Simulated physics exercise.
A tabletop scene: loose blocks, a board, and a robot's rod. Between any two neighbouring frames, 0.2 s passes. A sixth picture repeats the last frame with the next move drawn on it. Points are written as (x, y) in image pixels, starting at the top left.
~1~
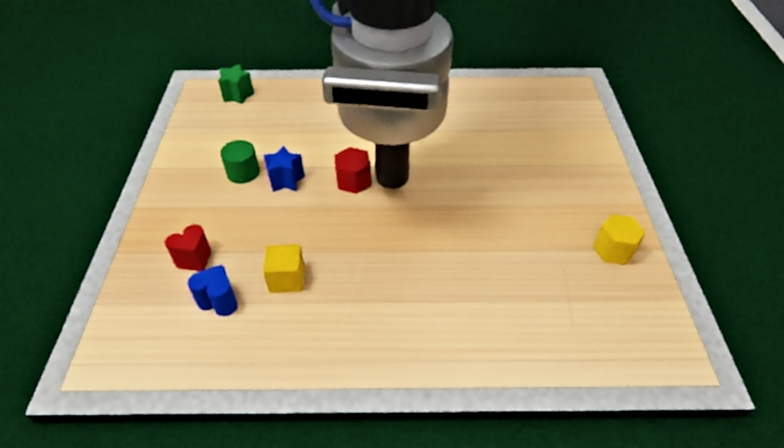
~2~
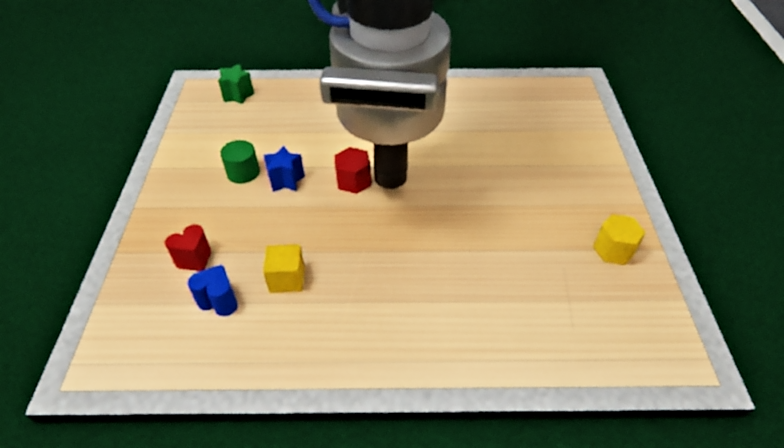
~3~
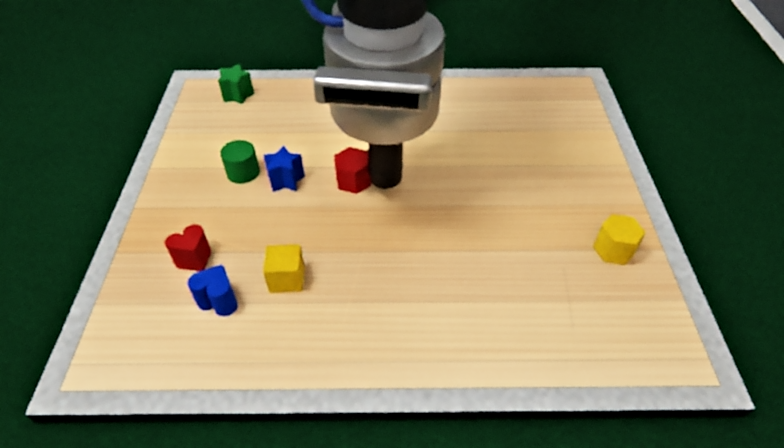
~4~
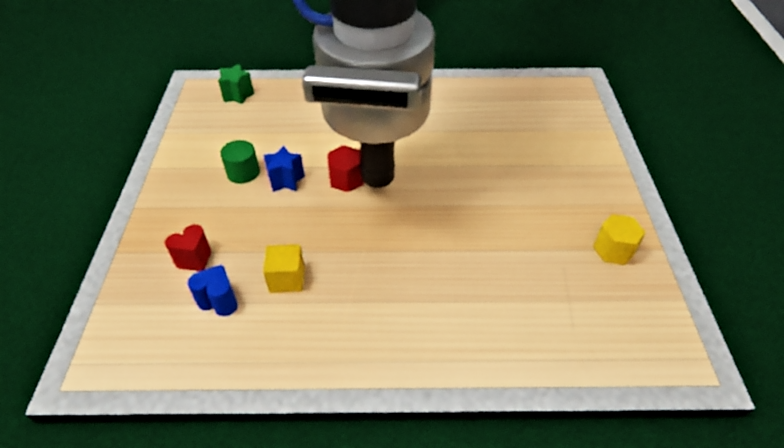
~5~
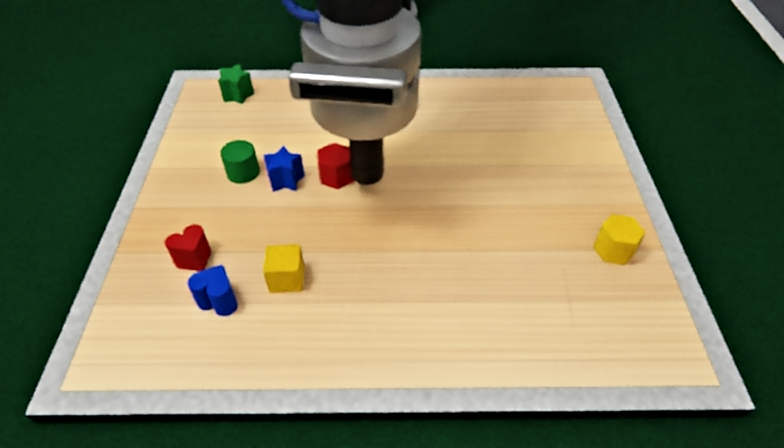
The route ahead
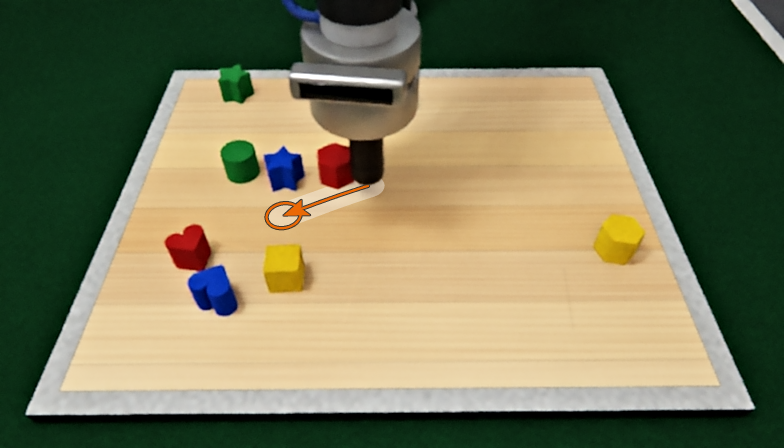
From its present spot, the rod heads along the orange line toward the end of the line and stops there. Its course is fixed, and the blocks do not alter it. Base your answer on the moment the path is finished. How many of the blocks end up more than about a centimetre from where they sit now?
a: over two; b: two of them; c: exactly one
The answer is c.
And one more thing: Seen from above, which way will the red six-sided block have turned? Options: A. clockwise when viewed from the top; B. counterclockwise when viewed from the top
Option A.
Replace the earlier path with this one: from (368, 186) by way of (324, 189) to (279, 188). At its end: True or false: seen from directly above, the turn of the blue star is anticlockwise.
The statement is true.
Path on the board, in a line from (368, 186) to (284, 215).
What follows on the original path. Halfway along, rod at (325, 189); red six-sided block at (317, 154), turned 65° clockwise.
At the end, rod at (281, 204); blue star in place; red six-sided block at (317, 154), turned 65° clockwise.
